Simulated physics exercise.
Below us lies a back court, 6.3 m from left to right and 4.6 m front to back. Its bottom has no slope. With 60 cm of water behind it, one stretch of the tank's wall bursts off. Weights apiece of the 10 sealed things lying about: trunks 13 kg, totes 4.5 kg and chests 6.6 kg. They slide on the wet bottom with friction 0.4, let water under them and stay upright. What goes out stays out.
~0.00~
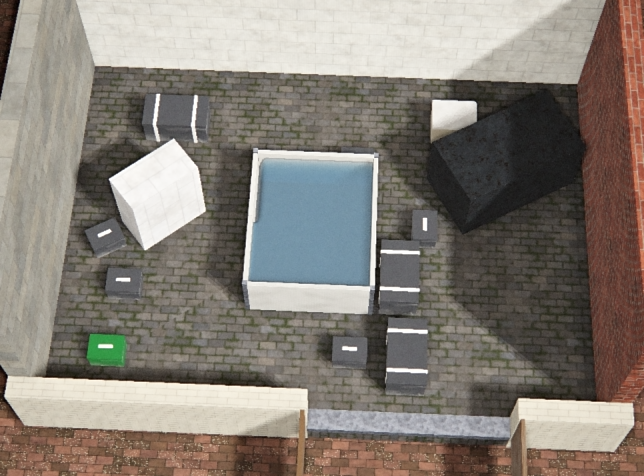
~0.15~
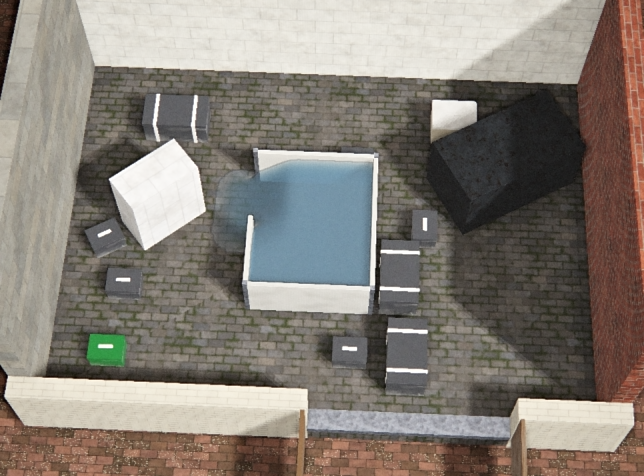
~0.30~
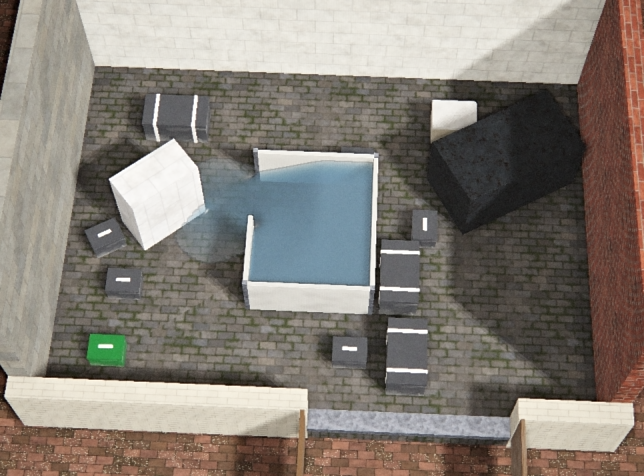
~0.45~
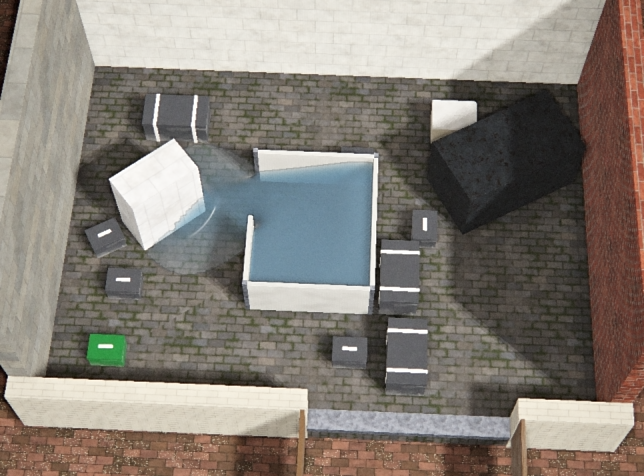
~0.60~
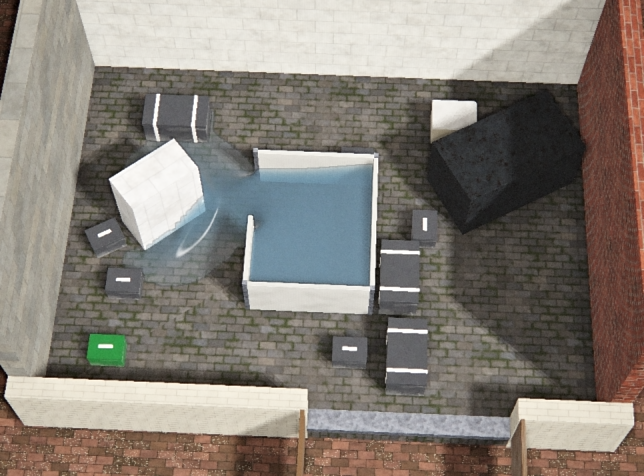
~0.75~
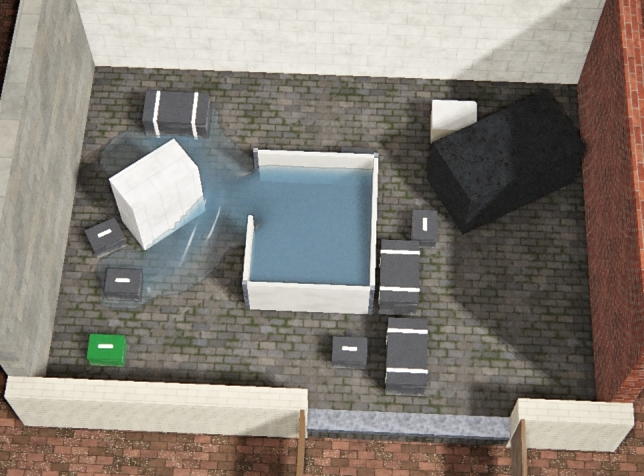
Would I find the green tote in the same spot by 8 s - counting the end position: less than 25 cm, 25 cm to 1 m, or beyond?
The green tote travels far.
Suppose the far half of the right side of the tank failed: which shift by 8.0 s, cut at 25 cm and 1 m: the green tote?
In that case the green tote holds its place.
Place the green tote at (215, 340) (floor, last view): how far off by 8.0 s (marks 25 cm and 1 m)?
It travels far.
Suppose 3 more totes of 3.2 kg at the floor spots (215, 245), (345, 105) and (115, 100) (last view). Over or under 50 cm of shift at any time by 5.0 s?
In turn: Over, past it, past it.
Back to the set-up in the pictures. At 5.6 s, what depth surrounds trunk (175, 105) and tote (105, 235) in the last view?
Roughly 4 and 11 cm.
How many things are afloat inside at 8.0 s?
I count 6.
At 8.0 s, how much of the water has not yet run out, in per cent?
About 96 per cent.
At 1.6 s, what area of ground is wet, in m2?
Some 11.0 m2.
After 1.6 s the green tote is near (93, 379), 0.4 m from its start, aground; 0 of 10 are out; 2 afloat.
After 3.6 s the green tote is near (198, 381), 1.2 m from its start, afloat; 0 of 10 are out; 3 afloat.
After 5.6 s the green tote is near (389, 392), 3.3 m from its start, aground; 0 of 10 are out; 4 afloat.
After 8.0 s the green tote has gone out; 1 of 10 are out; 6 afloat.
